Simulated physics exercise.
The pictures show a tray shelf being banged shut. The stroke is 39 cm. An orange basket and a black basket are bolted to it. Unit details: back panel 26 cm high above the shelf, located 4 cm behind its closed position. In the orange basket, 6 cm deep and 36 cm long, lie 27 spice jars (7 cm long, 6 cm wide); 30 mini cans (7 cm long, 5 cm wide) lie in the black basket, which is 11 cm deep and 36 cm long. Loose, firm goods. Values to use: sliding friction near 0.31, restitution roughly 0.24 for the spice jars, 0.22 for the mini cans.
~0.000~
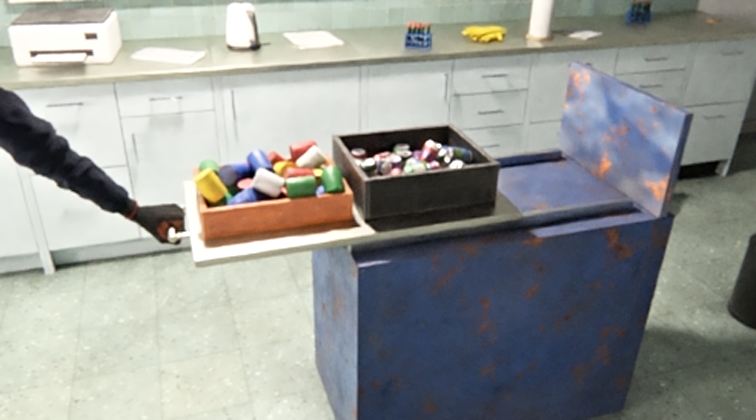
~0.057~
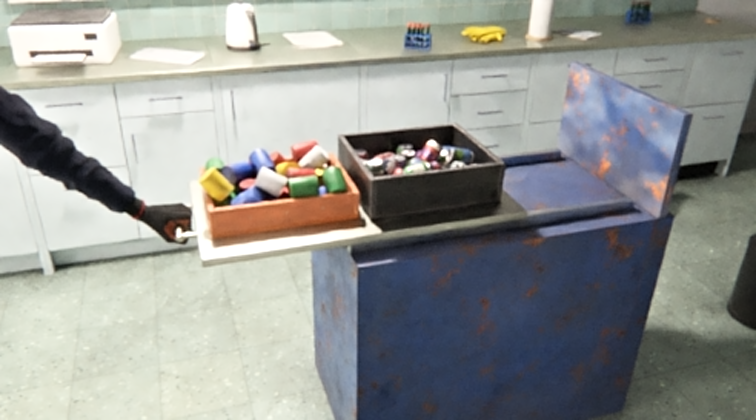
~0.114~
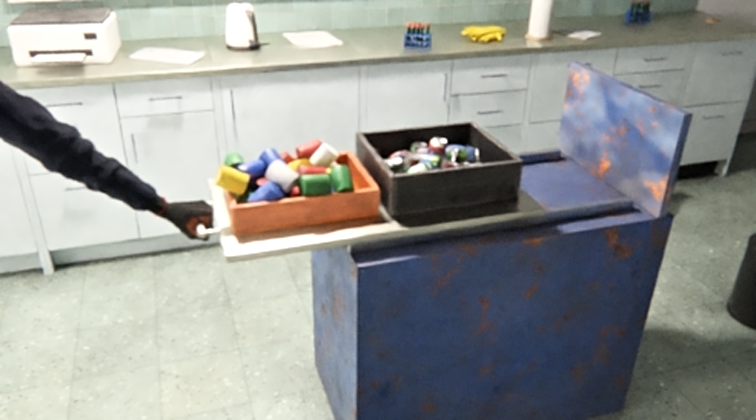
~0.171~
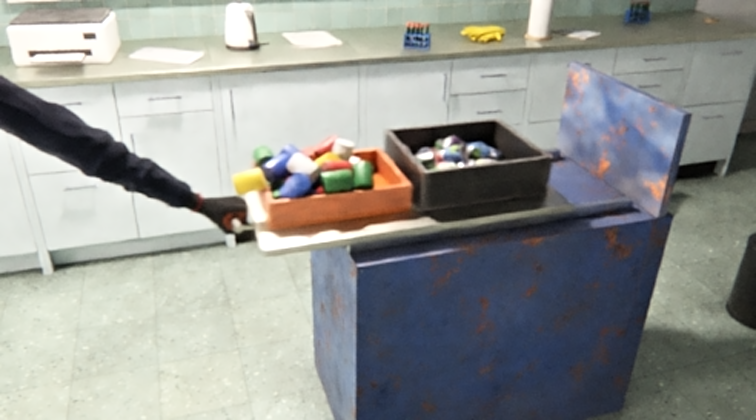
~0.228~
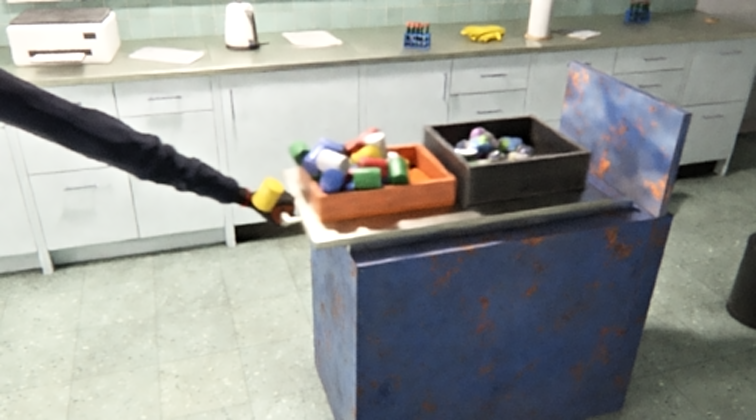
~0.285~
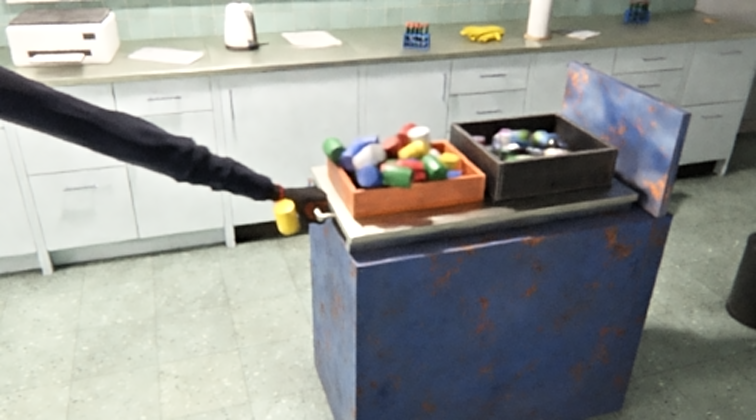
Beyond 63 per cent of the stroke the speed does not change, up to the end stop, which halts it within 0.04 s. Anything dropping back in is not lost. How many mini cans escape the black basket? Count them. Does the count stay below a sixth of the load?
Yes, it stays under a sixth.
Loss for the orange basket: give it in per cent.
Loss for the orange basket - 25 per cent.
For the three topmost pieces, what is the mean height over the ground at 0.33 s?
About 96 cm.
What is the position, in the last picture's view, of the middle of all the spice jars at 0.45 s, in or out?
(426, 167).
After 0.33 s, orange basket 24 in, 3 out and black basket 30 in, 0 out.
After 0.45 s, orange basket 23 in, 4 out and black basket 30 in, 0 out.
After 0.67 s, orange basket 20 in, 7 out and black basket 30 in, 0 out.
When it is over (at 1.10 s), orange basket 20 in, 7 out and black basket 30 in, 0 out. Asked share, 0 of 30, 0 per cent.
